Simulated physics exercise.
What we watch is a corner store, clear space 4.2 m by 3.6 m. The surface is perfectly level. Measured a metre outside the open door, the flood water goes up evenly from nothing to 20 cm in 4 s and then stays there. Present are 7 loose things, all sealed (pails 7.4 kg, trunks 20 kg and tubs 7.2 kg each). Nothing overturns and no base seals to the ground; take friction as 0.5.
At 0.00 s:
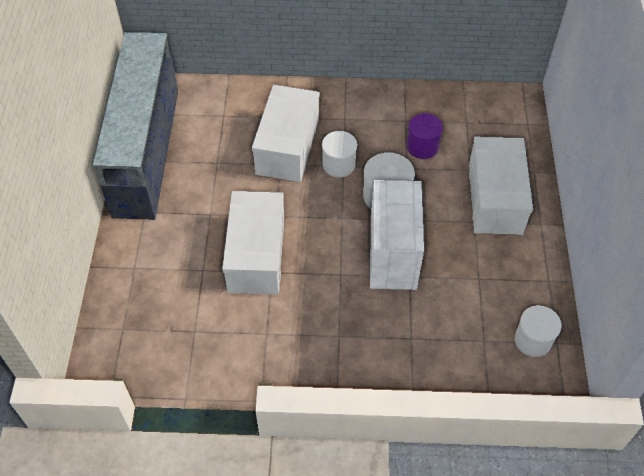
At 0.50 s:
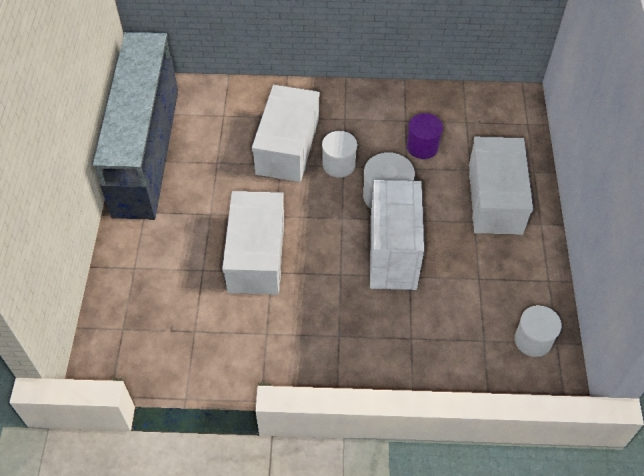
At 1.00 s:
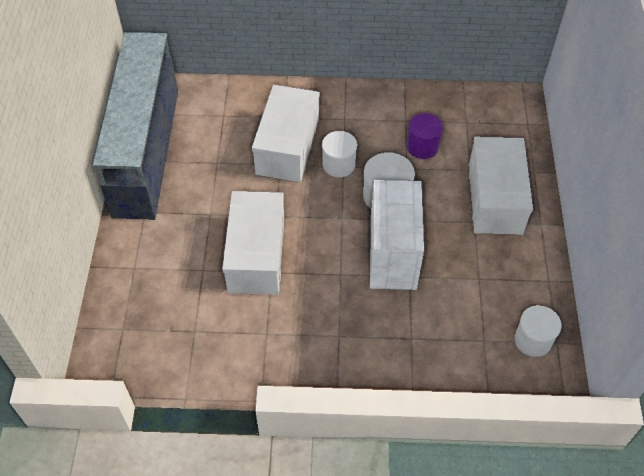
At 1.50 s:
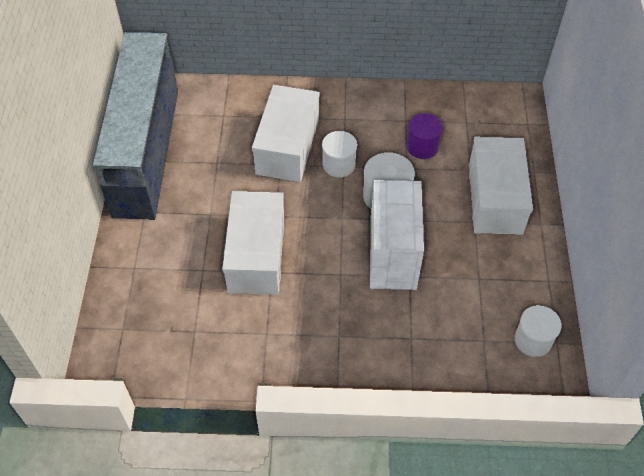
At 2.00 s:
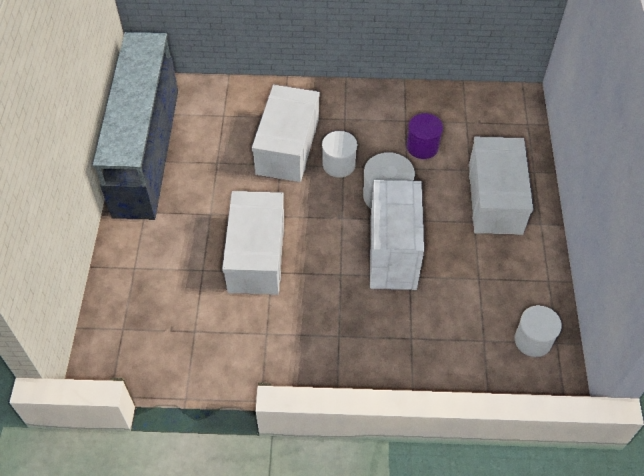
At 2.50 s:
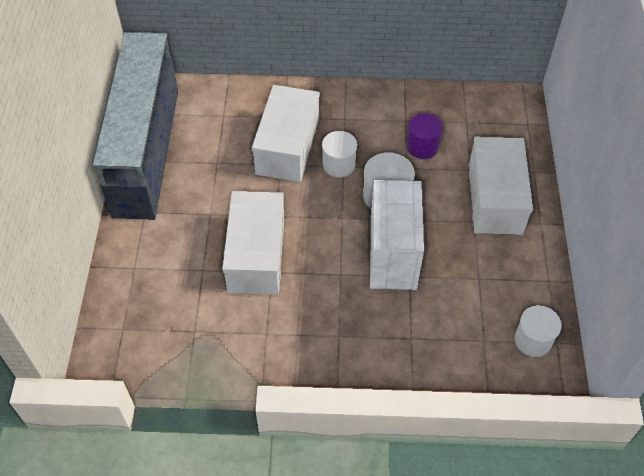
Thin greenish water spreads over the paving outside a small tiled room, seen from high above the open doorway in the low front wall, and finally a pale, pointed sheet of it slips in across the floor. Inside stand four whitish and grey boxes, a few pale tubs, a purple pail towards the back and a dark, blue-topped counter at left. Neither these things nor the camera moves.
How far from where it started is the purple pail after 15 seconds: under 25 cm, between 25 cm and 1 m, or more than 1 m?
The move is big.
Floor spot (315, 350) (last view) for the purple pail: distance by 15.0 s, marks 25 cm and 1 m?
It creeps a little.
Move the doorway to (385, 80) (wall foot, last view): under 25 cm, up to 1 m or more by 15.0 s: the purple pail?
Purple pail: Goes a long way.
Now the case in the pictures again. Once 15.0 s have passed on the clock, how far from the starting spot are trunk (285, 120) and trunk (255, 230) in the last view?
250 cm, 250 cm.
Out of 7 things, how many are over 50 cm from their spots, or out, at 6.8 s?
At that moment it comes to 1.
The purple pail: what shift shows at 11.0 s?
Displacement near 60 cm.
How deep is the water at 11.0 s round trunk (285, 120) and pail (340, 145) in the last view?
Roughly 10 and 9 cm.
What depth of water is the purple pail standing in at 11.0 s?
Around 9 cm.
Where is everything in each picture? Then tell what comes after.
The first frame shows the purple pail at (426, 126), on the bottom; water covers 0.0 m2; 0 of 7 have shifted.
The second frame shows the purple pail at (426, 126), on the bottom; water covers 0.0 m2; 0 of 7 have shifted.
The third frame shows the purple pail at (426, 126) rests on the ground; 0.0 m2 under water; 0 of 7 have shifted.
The fourth frame shows the purple pail at (426, 126), on the bottom; 0.0 m2 under water; 0 of 7 have shifted.
The fifth frame shows the purple pail at (426, 126), on the bottom; 0.0 m2 under water; 0 of 7 have shifted.
The sixth frame shows the purple pail at (426, 126), on the bottom; water covers 0.4 m2; 0 of 7 have shifted.
After 3.5 s the purple pail is near (426, 126), 0.0 m from its start, aground; 0 afloat.
After 6.8 s the purple pail is near (426, 126), 0.0 m from its start, aground; 1 afloat.
After 11.0 s the purple pail is near (482, 145), 0.6 m from its start, aground; 5 afloat.
After 15.0 s the purple pail is near (456, 342), 2.3 m from its start, afloat; 7 afloat.
